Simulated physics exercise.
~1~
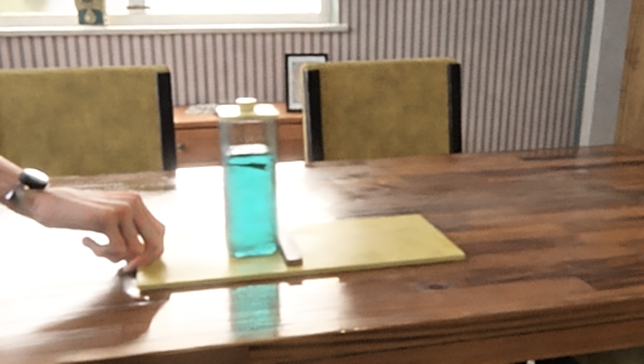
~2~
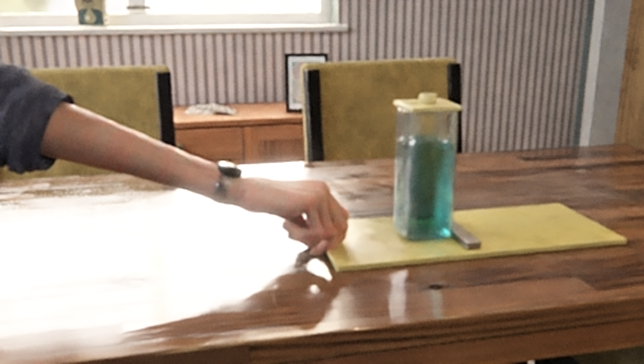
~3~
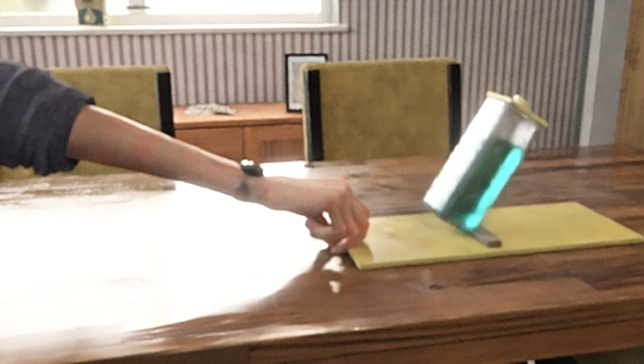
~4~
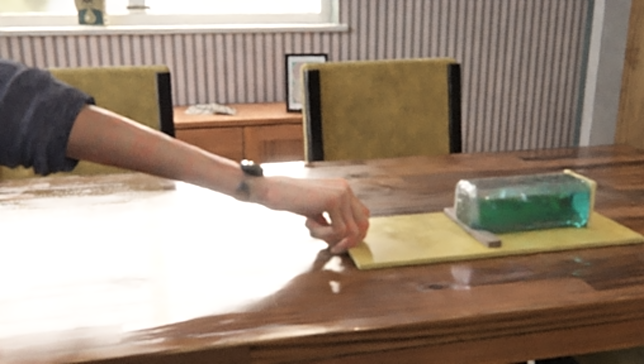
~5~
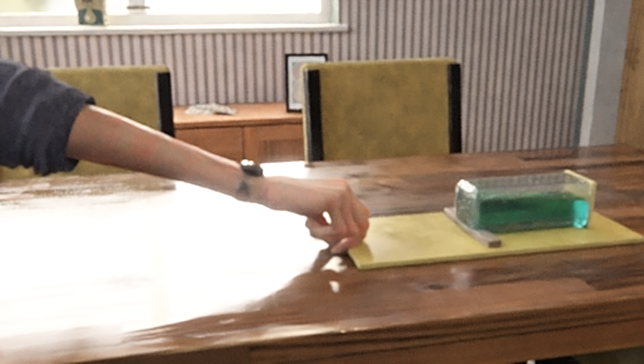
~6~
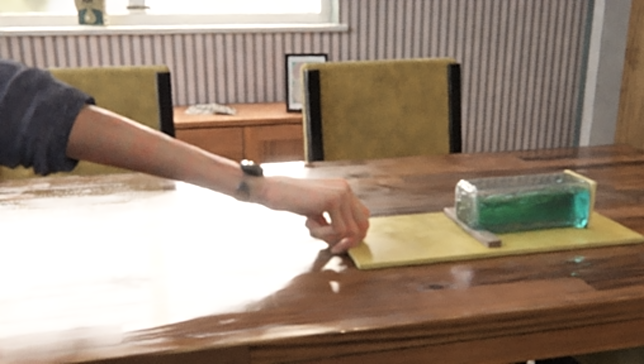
A hand slides a yellow board right, and the canister of teal liquid topples onto its side.
